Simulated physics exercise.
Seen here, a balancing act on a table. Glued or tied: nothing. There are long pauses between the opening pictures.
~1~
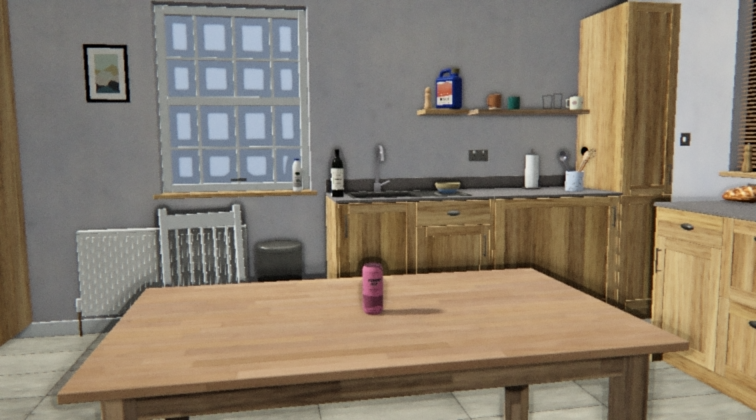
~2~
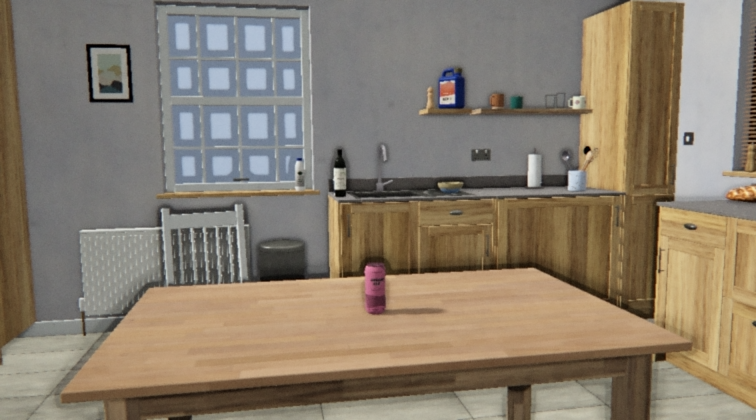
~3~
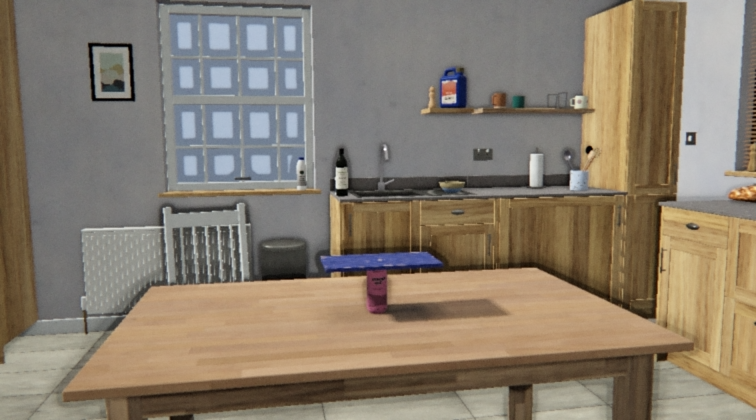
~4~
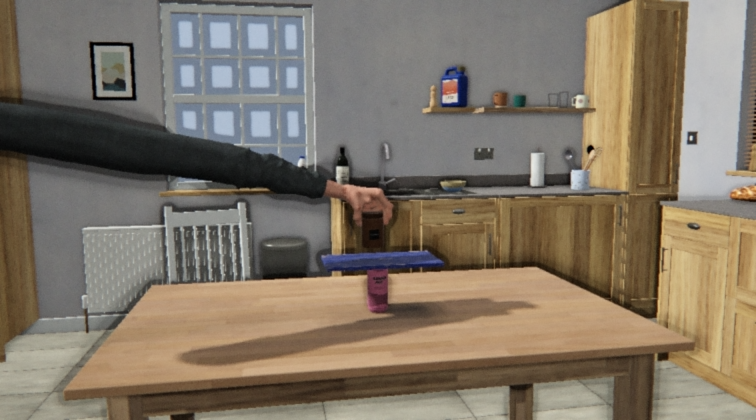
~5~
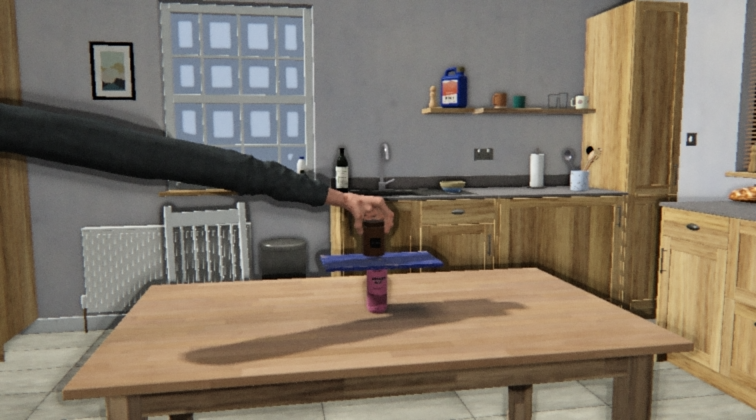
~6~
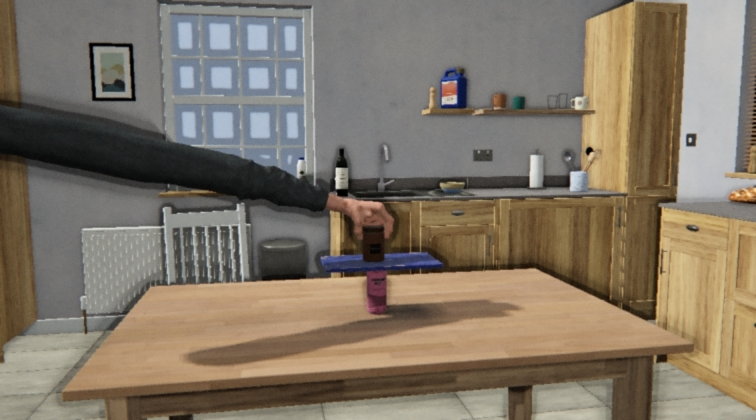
On a kitchen table, a blue board appears atop a pink container and a hand lowers a brown jar onto it.
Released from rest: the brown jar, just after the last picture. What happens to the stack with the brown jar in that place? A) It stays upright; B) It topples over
The answer is A.
Then, 0.20 s later than the last frame, all is still.
Then, 0.40 s later than the last frame, brown jar resting near (374, 244).
When it is over, all 3 as before. End places, in pixels of the last picture, brown jar near (374, 244). The stack keeps its balance.
